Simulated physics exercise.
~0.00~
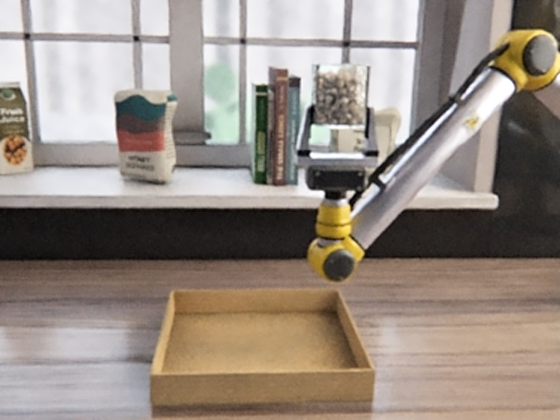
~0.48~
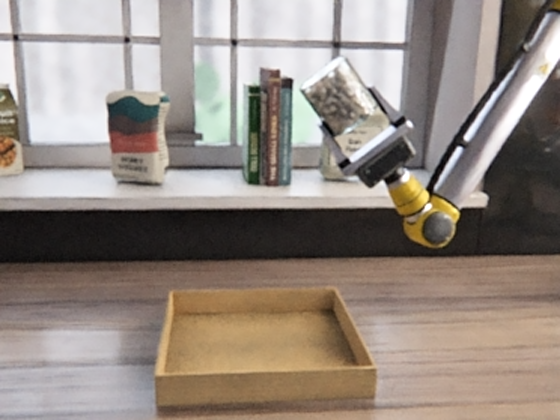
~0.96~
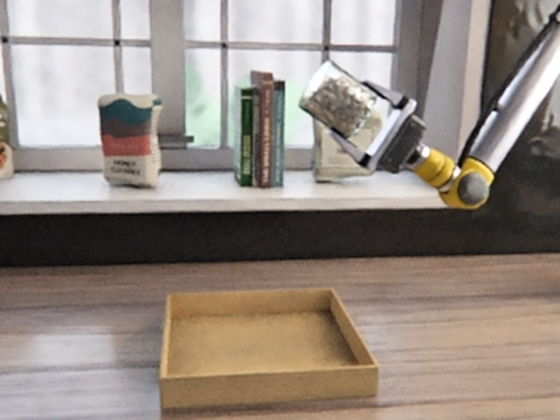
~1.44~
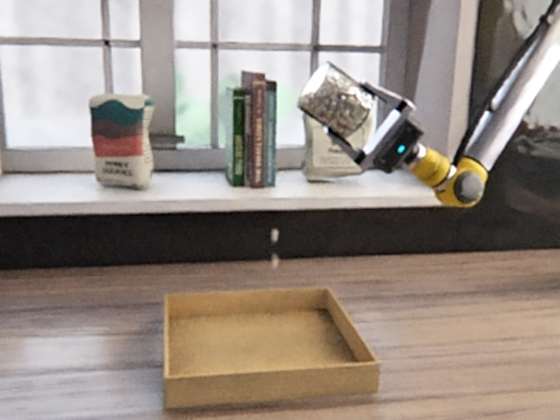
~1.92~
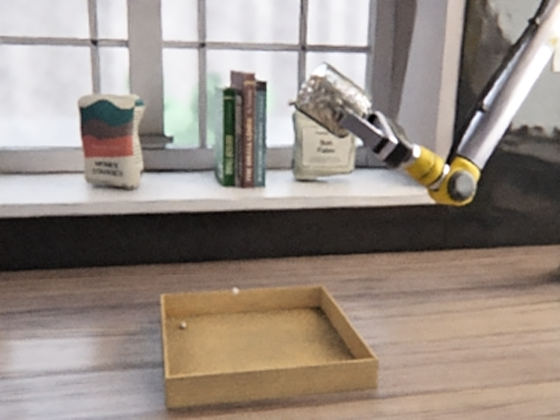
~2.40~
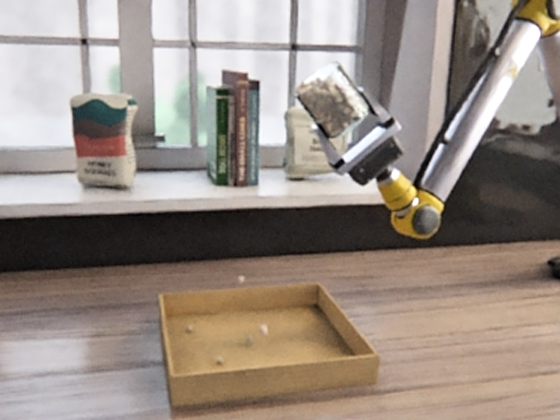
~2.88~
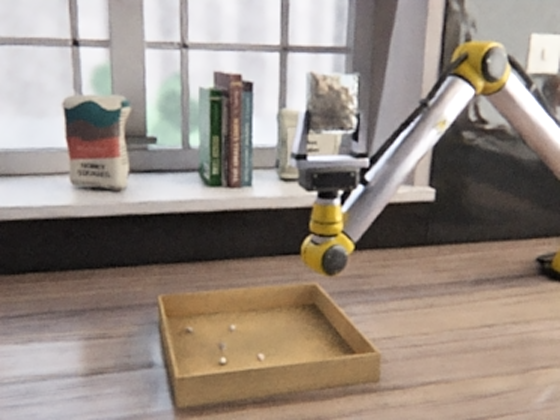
In the video, a yellow-and-silver robotic arm tilts a clear cup of small pale beads to the left above a shallow square tray on a wooden table, a few beads drop into the tray, and the arm returns the still mostly filled cup upright.
